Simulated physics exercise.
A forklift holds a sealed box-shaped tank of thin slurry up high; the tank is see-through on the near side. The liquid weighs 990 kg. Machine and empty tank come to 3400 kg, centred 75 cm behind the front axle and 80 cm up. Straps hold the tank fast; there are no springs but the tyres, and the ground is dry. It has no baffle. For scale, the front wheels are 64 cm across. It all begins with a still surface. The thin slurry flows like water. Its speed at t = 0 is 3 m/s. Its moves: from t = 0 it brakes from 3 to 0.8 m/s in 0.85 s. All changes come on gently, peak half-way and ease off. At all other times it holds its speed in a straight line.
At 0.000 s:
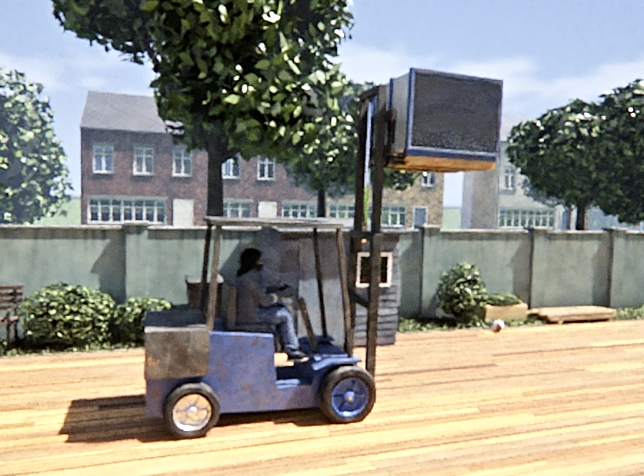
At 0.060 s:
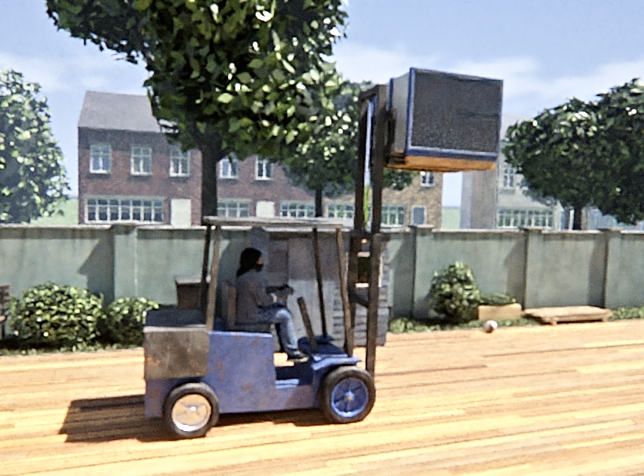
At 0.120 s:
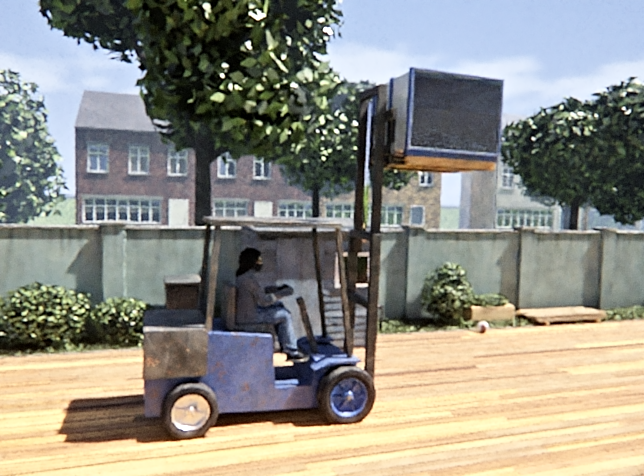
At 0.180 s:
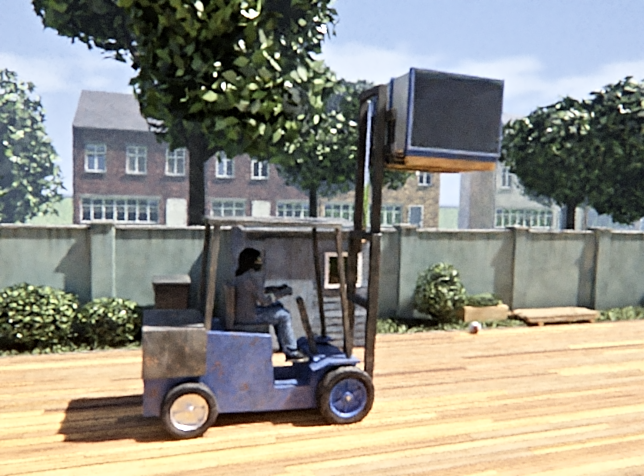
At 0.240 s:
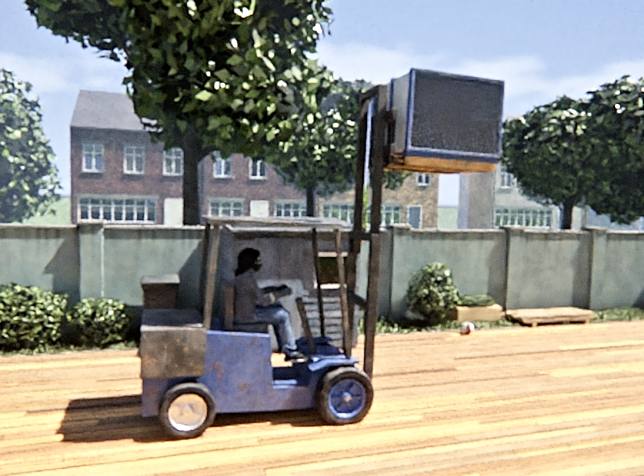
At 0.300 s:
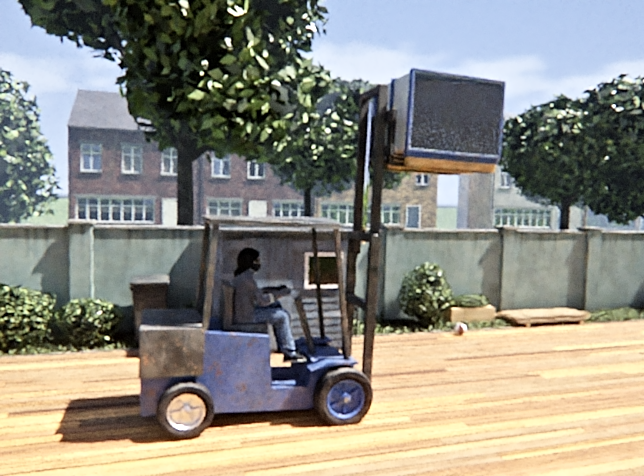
To begin with, a blue forklift with a seated driver faces right on a plank-like surface, a dark, blue-edged tank raised high on its mast. It rolls slowly rightward as the wall, bushes and houses slip slightly left behind it, while the tank stays raised and its dark contents barely change.
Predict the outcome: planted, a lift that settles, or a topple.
The forklift tips right over.
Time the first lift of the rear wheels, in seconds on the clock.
Around 0.40 s.
Then, 0.40 s in, the lean is 2° nose down, the rear 2 cm in the air; the liquid stands 67 cm at the back and 76 cm at the front.
Then, 0.75 s in, the lean is 8° nose down, the rear 19 cm in the air; the liquid stands 64 cm at the back and 77 cm at the front.
Then, 1.20 s in, the lean is 17° nose down, the rear 47 cm in the air; the liquid stands 69 cm at the back and 76 cm at the front.
Then, 2.05 s in, it has passed 50° nose down and is going over.
